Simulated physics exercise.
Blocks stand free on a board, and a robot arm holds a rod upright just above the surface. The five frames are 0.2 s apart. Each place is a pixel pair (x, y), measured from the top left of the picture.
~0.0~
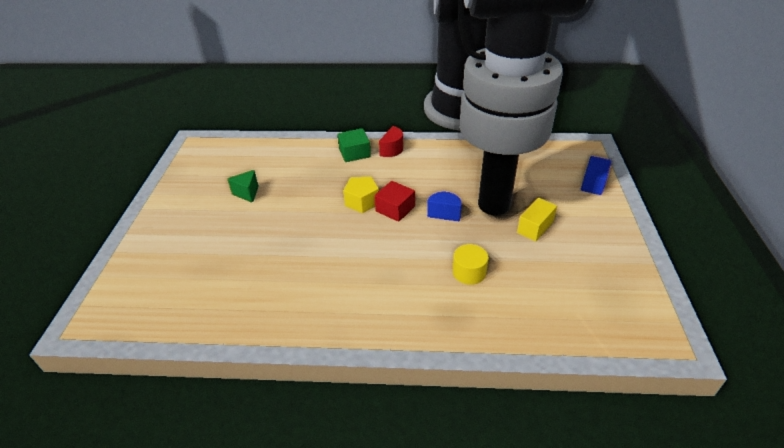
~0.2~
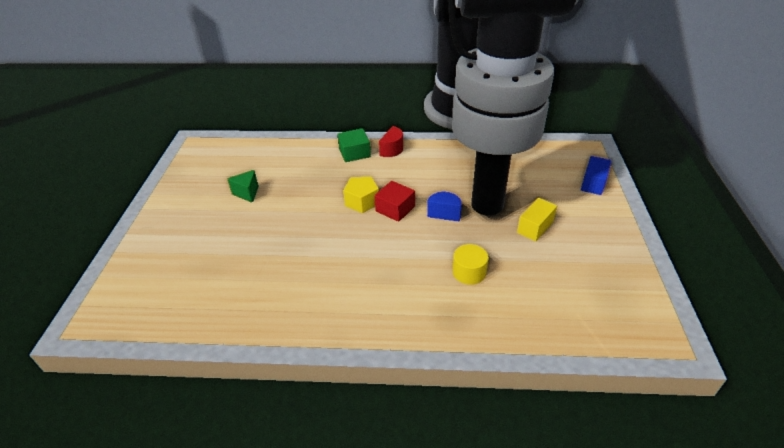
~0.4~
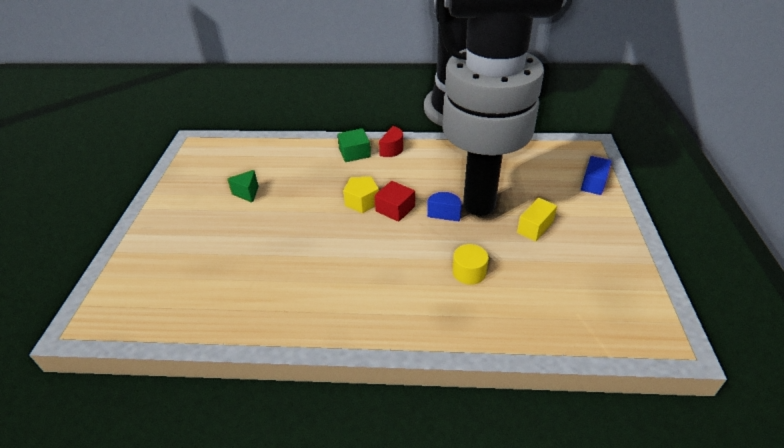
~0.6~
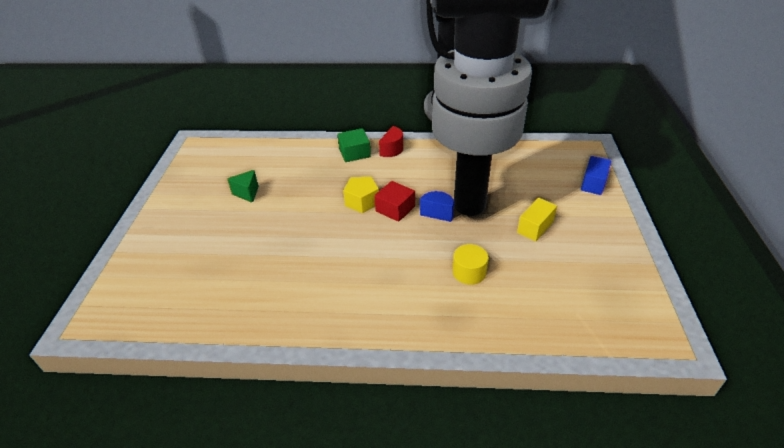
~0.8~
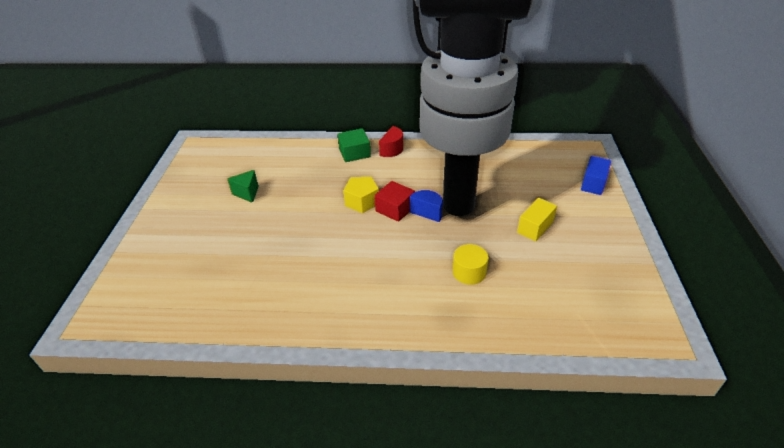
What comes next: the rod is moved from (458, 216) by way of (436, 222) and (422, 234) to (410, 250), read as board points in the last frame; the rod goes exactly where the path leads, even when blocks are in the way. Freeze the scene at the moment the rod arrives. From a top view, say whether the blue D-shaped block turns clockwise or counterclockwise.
It makes a clockwise turn.
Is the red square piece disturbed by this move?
It will be nudged away from its spot.
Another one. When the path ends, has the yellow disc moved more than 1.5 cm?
It seems not.
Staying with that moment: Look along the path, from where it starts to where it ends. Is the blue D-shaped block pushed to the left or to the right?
The answer is right.
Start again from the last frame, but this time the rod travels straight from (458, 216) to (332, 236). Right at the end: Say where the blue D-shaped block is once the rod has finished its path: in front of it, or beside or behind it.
It slides aside on the way.
On the path given first. Halfway along, rod at (428, 218); yellow pentagon at (351, 184); red square piece at (384, 188), turned 20° anticlockwise; blue D-shaped block at (409, 197), turned 60° clockwise.
At the end, rod at (410, 240); yellow pentagon at (351, 184); red square piece at (384, 188), turned 20° anticlockwise; blue D-shaped block at (409, 197), turned 60° clockwise; yellow disc in place.
